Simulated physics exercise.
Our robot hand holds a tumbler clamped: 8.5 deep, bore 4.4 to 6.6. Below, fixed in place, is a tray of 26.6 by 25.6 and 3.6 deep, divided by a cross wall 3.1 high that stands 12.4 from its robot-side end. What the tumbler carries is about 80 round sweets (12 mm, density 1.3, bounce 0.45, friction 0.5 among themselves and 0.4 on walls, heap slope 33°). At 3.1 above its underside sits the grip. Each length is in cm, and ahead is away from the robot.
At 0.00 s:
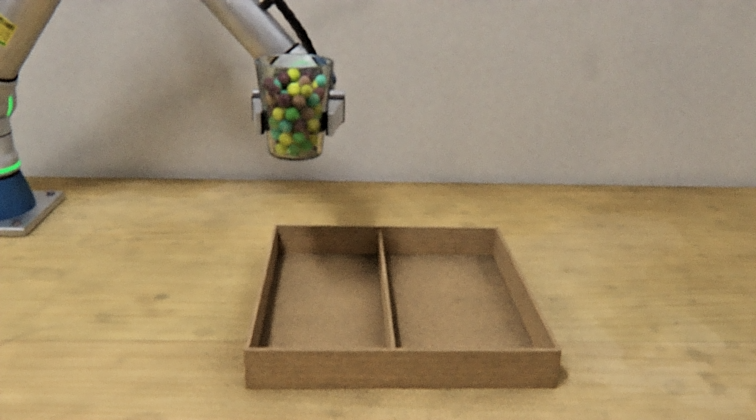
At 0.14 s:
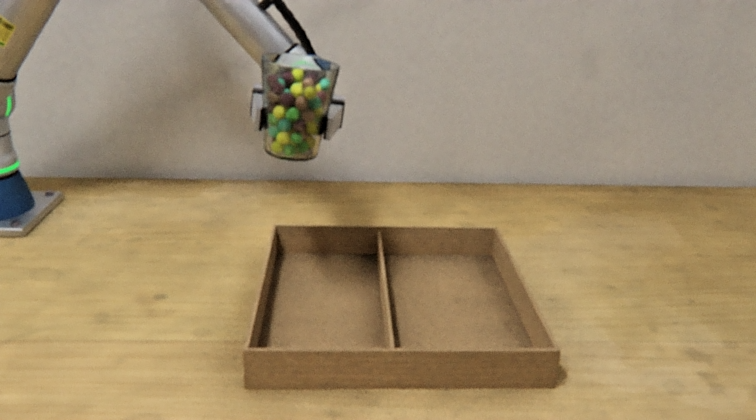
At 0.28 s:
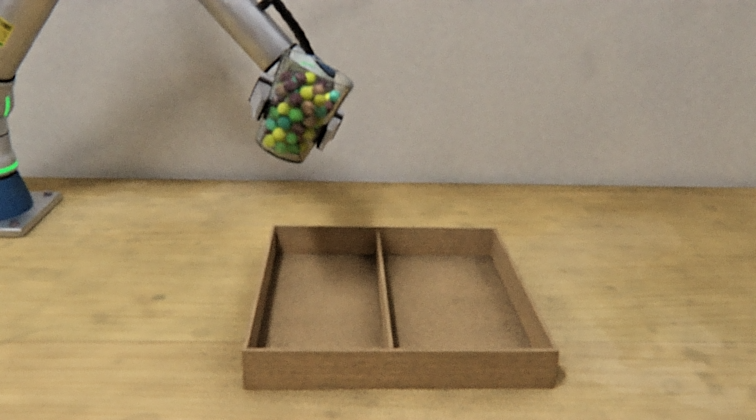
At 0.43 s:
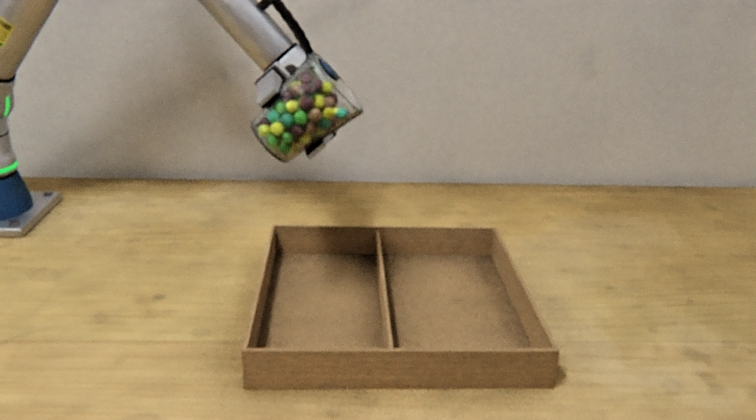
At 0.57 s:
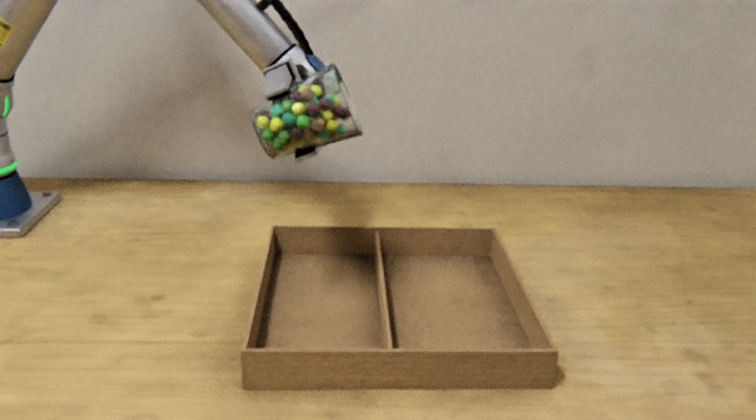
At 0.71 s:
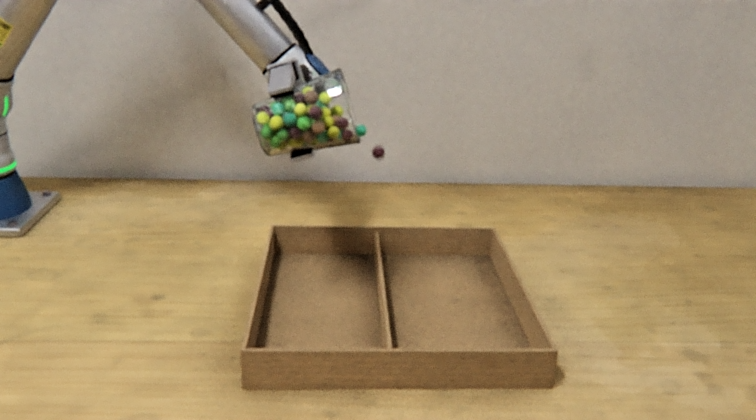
The clip shows a robot arm holding a clear tumbler of colourful round sweets above a divided brown tray, tilting it steadily to the right until it lies nearly sideways and a dark sweet drops from its mouth.
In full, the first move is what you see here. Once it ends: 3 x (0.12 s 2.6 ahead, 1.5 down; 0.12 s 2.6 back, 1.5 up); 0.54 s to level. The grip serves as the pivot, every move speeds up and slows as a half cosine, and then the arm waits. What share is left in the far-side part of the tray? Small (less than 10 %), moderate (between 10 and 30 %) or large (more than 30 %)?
Moderate.
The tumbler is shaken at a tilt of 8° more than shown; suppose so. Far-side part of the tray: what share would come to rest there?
In that case some 40 per cent.
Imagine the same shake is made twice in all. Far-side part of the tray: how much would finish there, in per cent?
It would come to about 20 %.
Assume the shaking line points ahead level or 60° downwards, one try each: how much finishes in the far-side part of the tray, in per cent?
Roughly 40 per cent, then 5 per cent.
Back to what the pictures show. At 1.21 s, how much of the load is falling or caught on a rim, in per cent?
Reading at that time: Some 5 per cent.
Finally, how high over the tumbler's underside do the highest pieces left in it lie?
The top sits some 7.0 cm up.
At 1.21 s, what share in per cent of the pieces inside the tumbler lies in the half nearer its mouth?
45 per cent.
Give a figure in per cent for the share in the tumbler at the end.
I'd estimate close to 70 percent finishes there.
By 1.21 s, tilted 73° forward, highest piece 21 above the table; 61 in the tumbler, 12 in the far-side part, 3 in the robot-side part, 4 in flight or on a rim.
By 1.72 s, tilted 33° forward, highest piece 24 above the table; 55 in the tumbler, 17 in the far-side part, 8 in the robot-side part.
By 2.17 s, level, highest piece 25 above the table; 55 in the tumbler, 17 in the far-side part, 8 in the robot-side part.
By 3.22 s, level, highest piece 25 above the table; 55 in the tumbler, 17 in the far-side part, 8 in the robot-side part.
Final count, 55 in the tumbler, 17 in the far-side part, 8 in the robot-side part. That is 21 % in the far-side part of the tray.
